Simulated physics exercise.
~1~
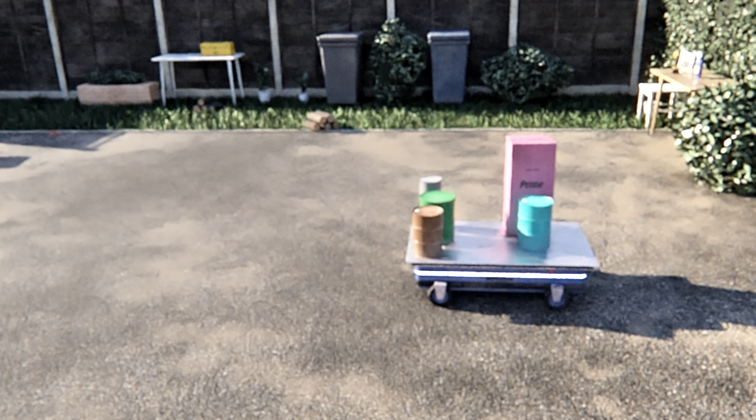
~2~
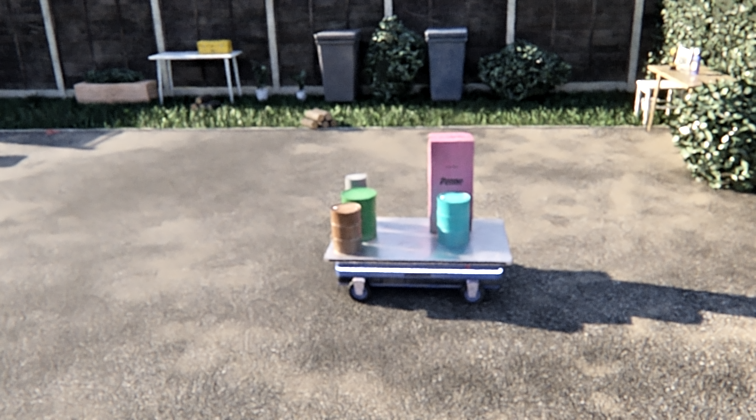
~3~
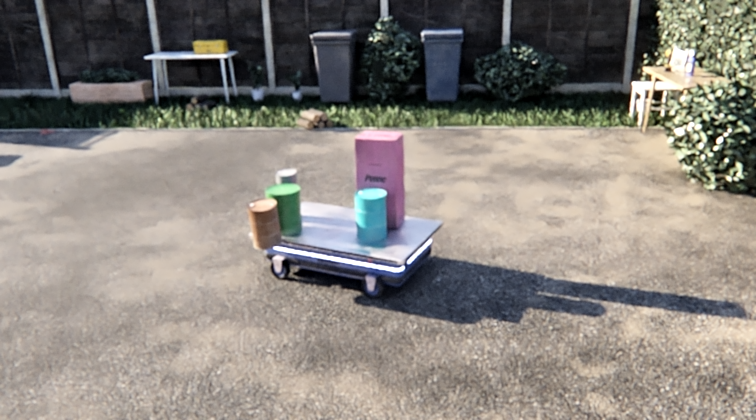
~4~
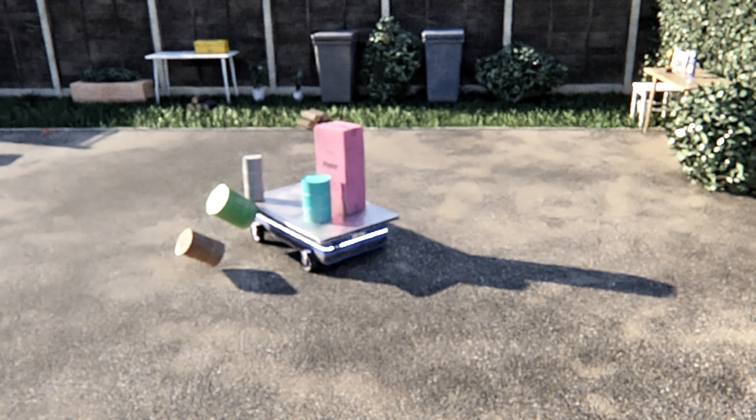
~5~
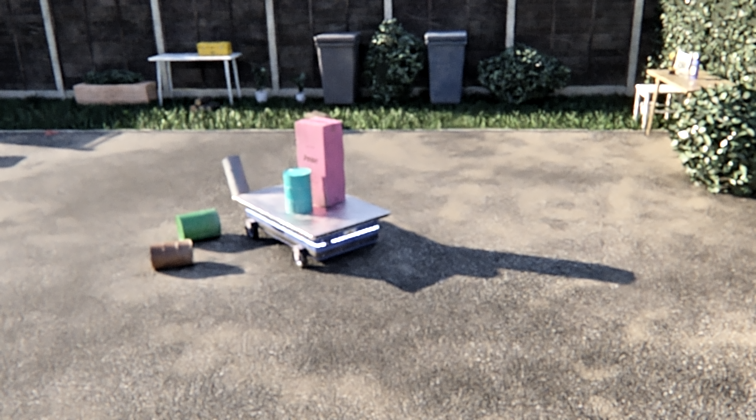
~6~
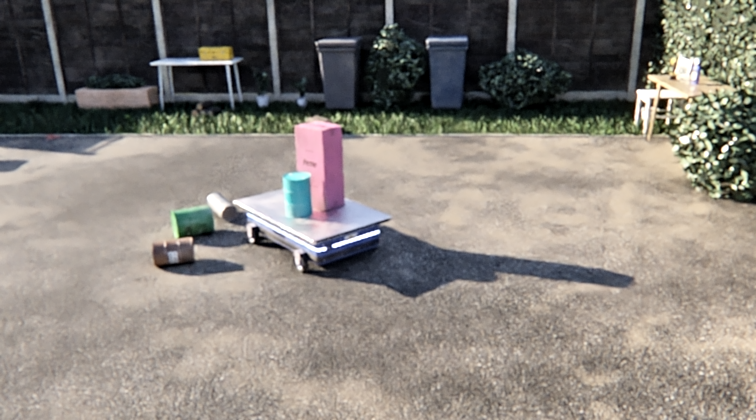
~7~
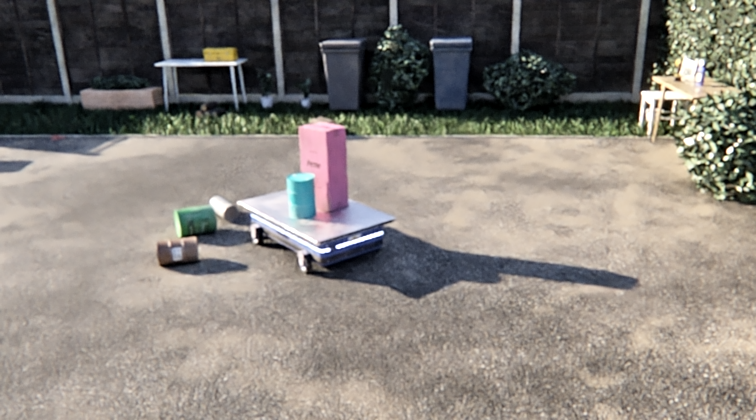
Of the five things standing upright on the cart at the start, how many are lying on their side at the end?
Three of them are lying on their side at the end, namely the grey, green and brown canisters.
In a sunlit paved yard backed by a dark fence and two bins, seen from slightly above by a gently swaying camera, a flat cart carries a tall pink box and a turquoise canister on its right, with brown, green and grey canisters on its left. The cart rolls left, then curves away toward the fence. As it turns, the brown and green canisters tip off its left side and land on the ground. The cart comes to a stop while the grey canister leans over and drops beside it. All three lie on their sides, while the pink box and turquoise canister remain upright on the deck.
